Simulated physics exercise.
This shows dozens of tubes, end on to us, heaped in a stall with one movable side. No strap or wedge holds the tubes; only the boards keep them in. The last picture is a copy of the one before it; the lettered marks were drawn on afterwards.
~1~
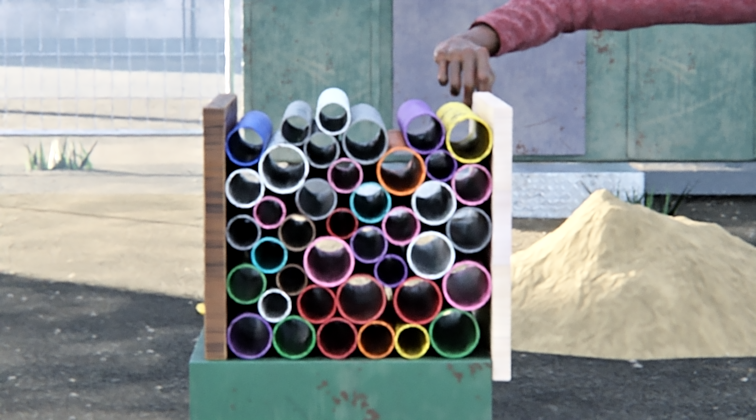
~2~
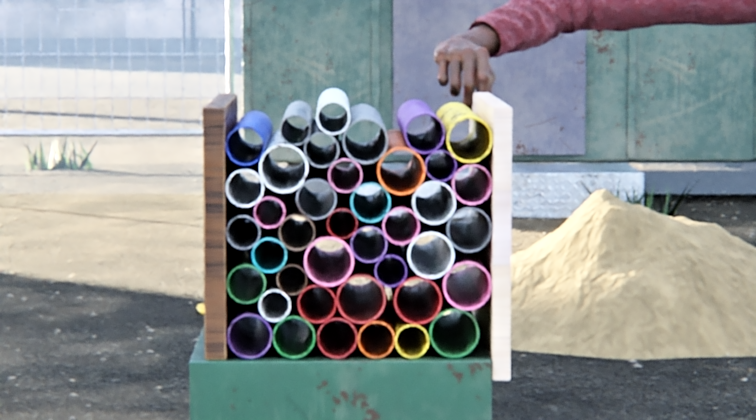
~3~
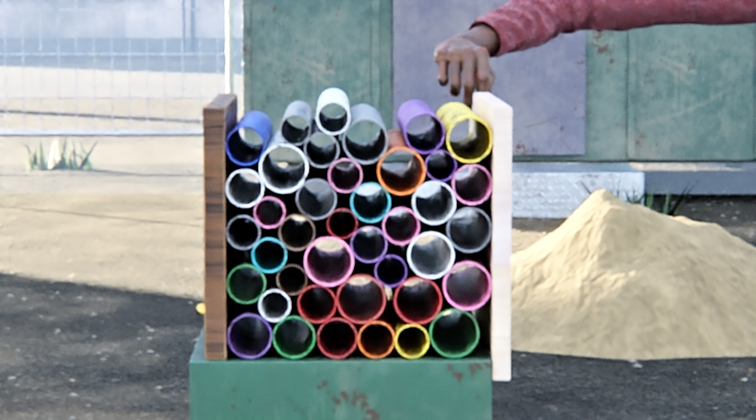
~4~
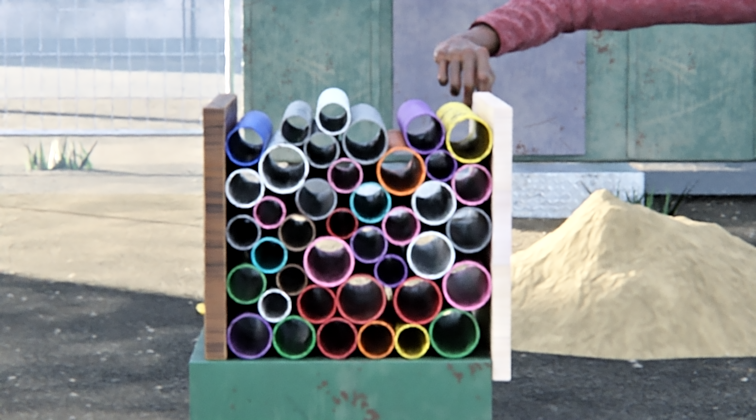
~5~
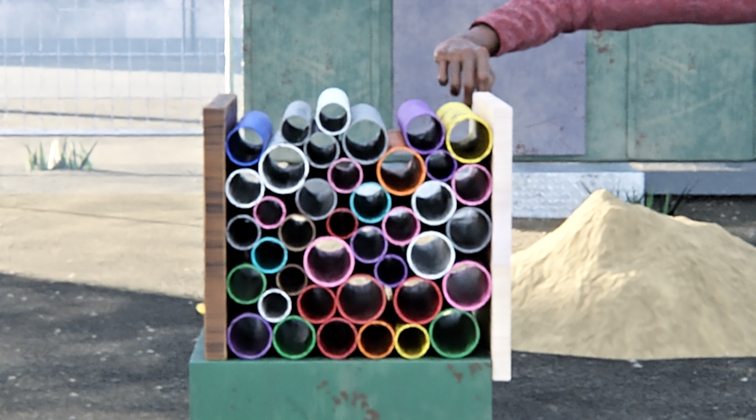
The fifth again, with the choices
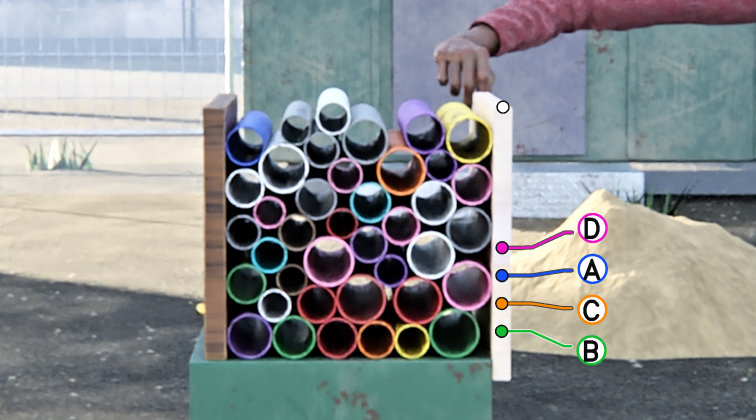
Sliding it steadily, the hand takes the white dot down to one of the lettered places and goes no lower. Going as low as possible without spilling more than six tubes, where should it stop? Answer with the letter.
The answer is mark D.
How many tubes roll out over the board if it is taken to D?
The count is four.
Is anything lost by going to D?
At D: Yes.
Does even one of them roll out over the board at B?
Yes.
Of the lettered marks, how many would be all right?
The number is one.
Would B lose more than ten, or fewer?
More than ten.
On the copy, A at (502, 276); B at (502, 331); C at (502, 303); D at (502, 247); the white dot at (503, 107).
On D. First, top of the board (493, 170).
Then, top of the board (492, 243).
Finally, top of the board (492, 246), four out over the board.
By contrast, A more than six out over the board; B more than six out over the board; C more than six out over the board.
